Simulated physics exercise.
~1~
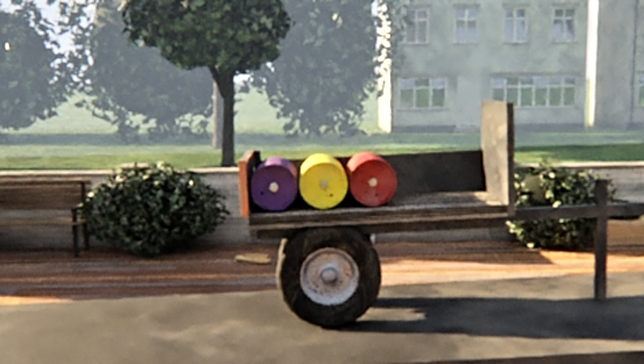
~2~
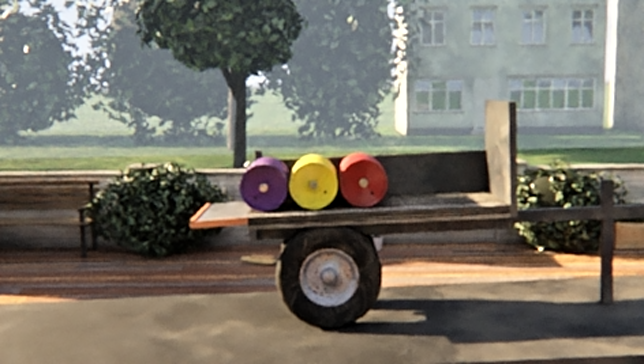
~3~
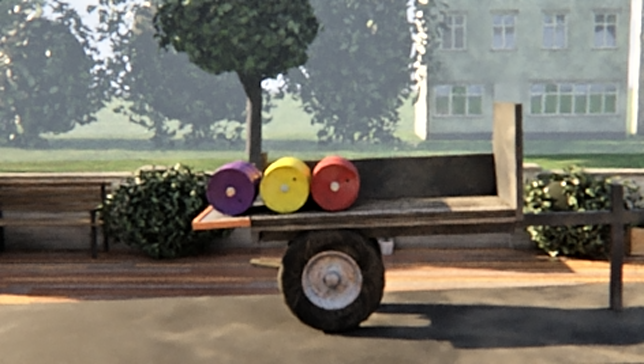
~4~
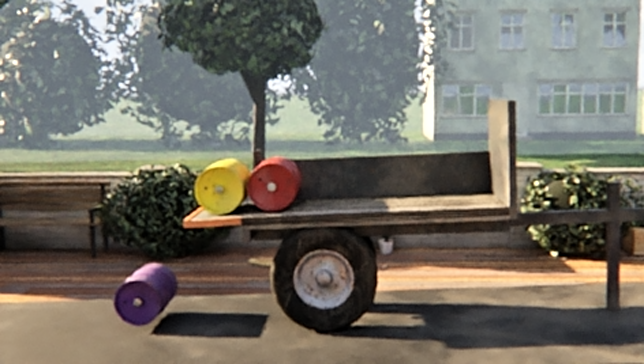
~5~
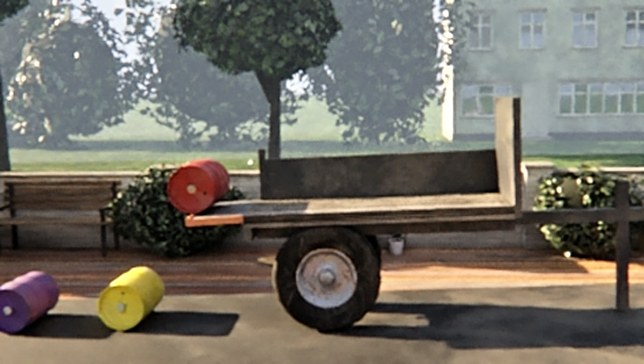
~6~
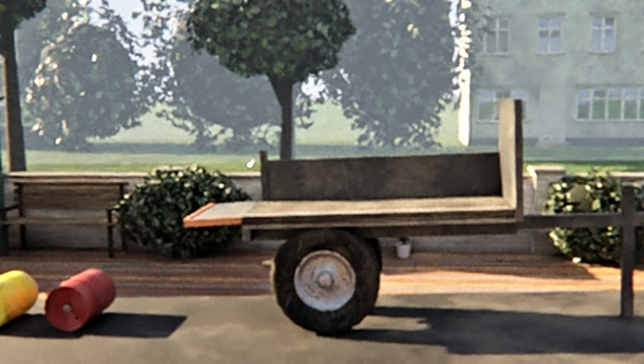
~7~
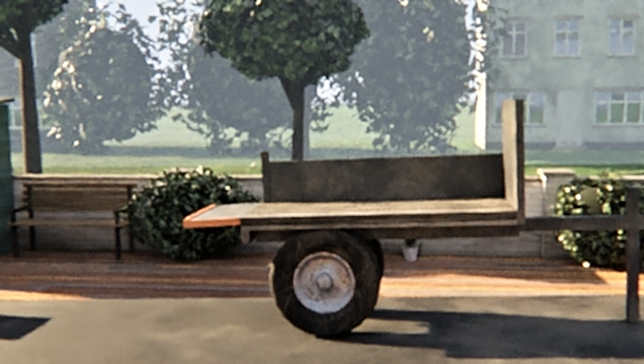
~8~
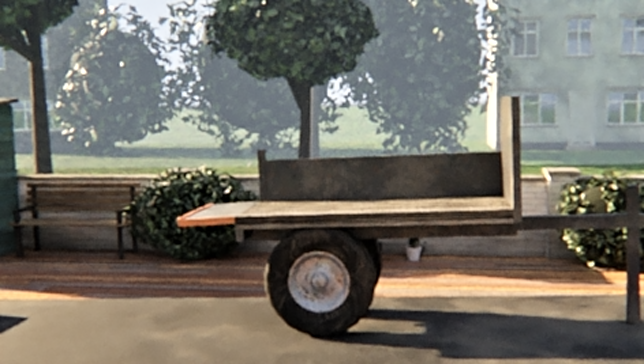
The clip opens on a side view of a flat trailer parked by a brick walkway, with purple, yellow and red kegs lined up behind its raised tailgate. The gate swings down level with the bed, and the three kegs begin rolling left. Purple crosses the lowered gate first and drops onto the road, with yellow and then red following it off the edge. All three roll left along the ground and out of view as the view drifts slightly sideways. The trailer is left empty, its tailgate still down.
